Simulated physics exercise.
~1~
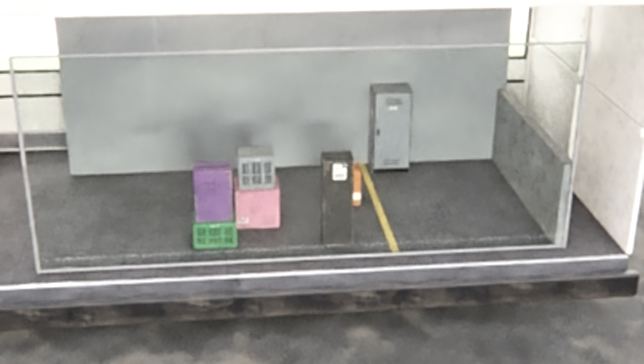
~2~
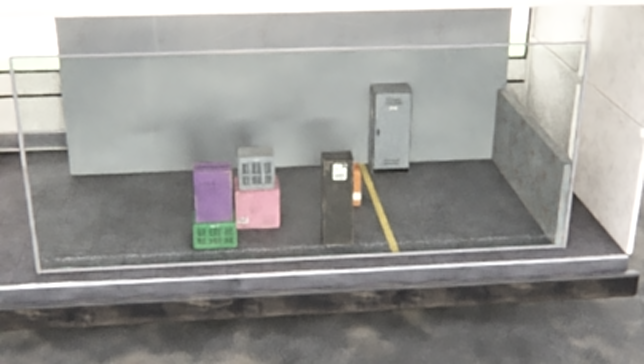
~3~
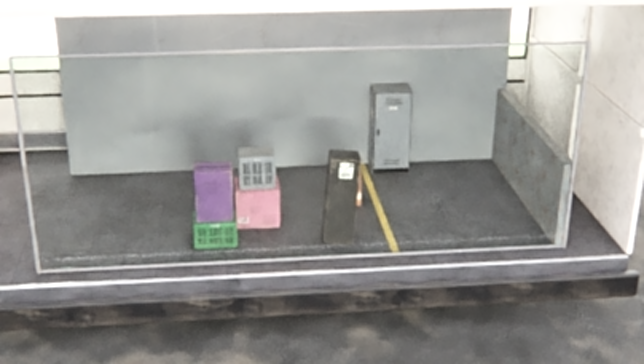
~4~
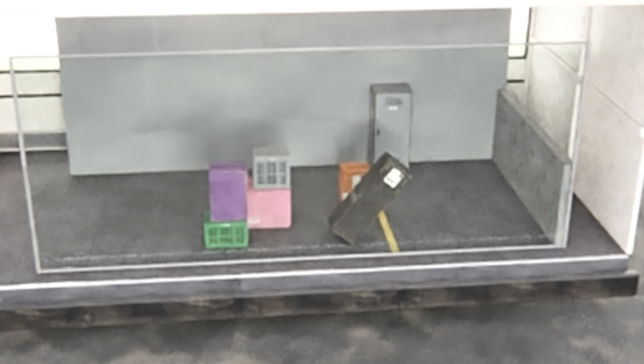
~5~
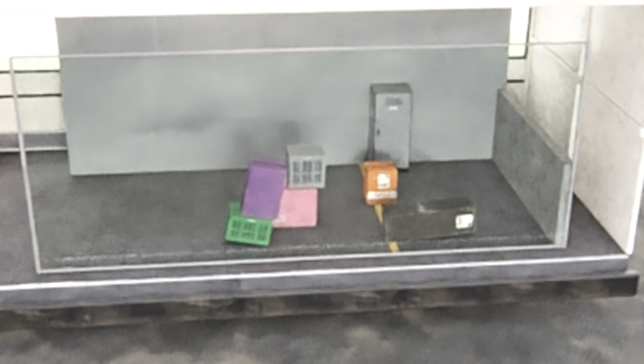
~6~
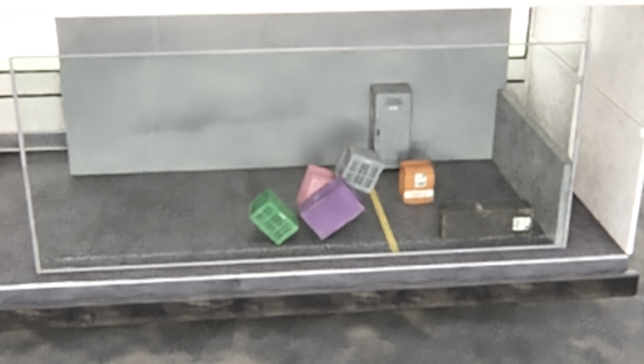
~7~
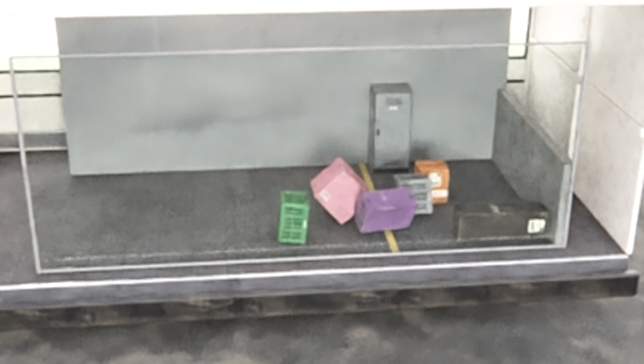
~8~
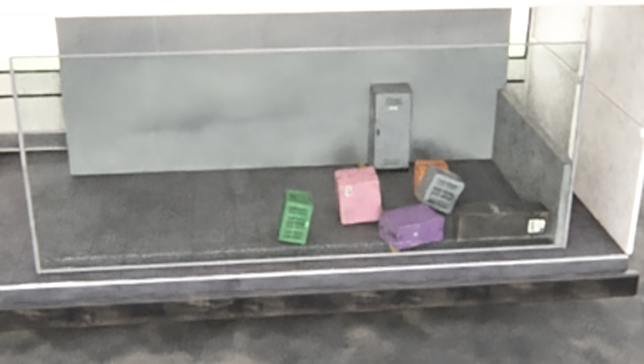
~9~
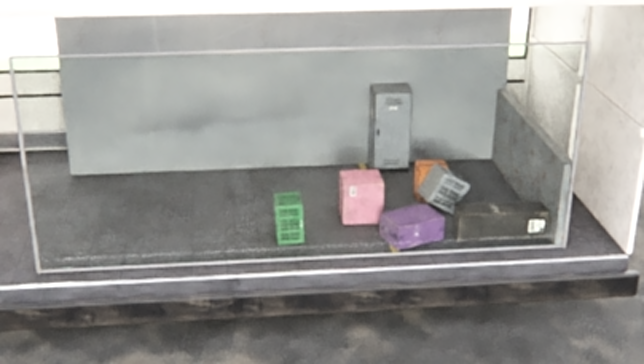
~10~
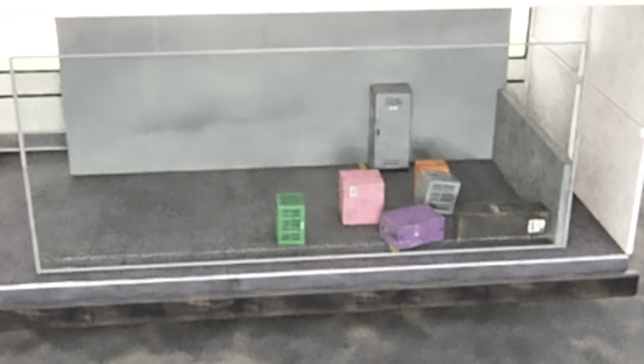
In a walled bay, crates and boxes slide and topple rightward, settling beside the fallen black box.
